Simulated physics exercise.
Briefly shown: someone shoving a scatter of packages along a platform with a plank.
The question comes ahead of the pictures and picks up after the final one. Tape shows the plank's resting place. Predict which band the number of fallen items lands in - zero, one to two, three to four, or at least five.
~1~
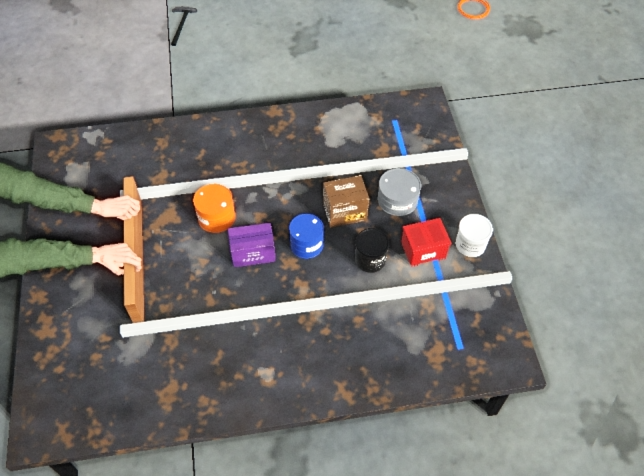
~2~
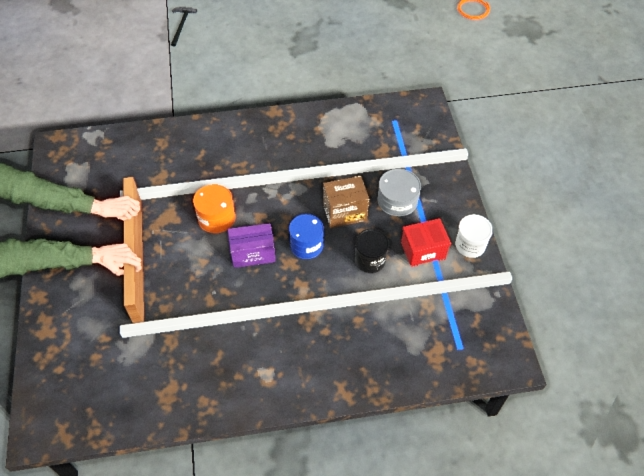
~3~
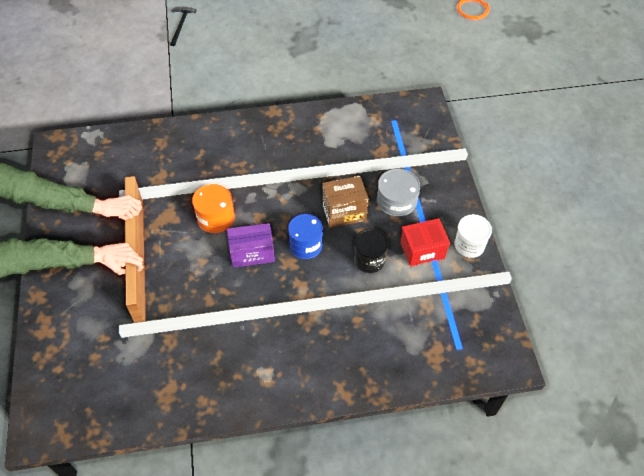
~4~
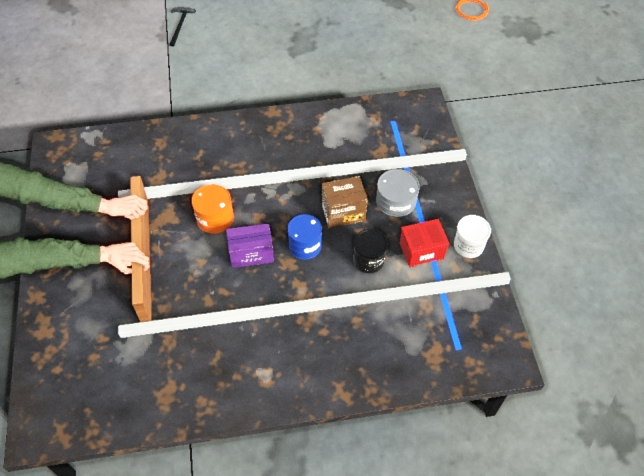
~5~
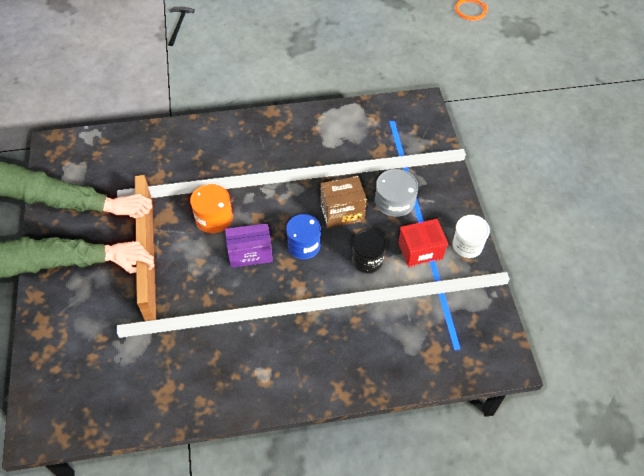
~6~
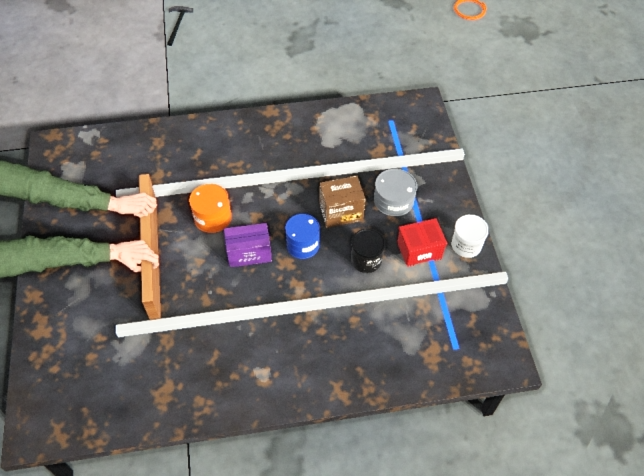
The number that fall lands in the band one to two.
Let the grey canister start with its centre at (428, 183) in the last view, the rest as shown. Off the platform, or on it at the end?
Put there, it simply leaves the top.
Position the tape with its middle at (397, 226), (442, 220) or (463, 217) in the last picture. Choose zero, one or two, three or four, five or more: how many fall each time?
In the order of the places given: 1 or 2; 5 or more; five or more.
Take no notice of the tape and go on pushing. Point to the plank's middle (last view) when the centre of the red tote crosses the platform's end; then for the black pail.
Near (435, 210), then near (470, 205).
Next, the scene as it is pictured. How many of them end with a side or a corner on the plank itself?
3 are in contact with it.
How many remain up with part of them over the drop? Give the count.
Expected count: 3.
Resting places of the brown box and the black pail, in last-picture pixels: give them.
Brown box at about (468, 184), black pail at about (447, 246).
Soon after, none off yet; white pail at rest near (469, 237); red tote at rest near (421, 243); grey canister at rest near (395, 192).
Then, none off yet; white pail at rest near (469, 237); red tote moved a little near (430, 247); grey canister moved about its own width near (459, 188).
At rest, the number that fall off is one or two; fallen, grey canister and white pail.
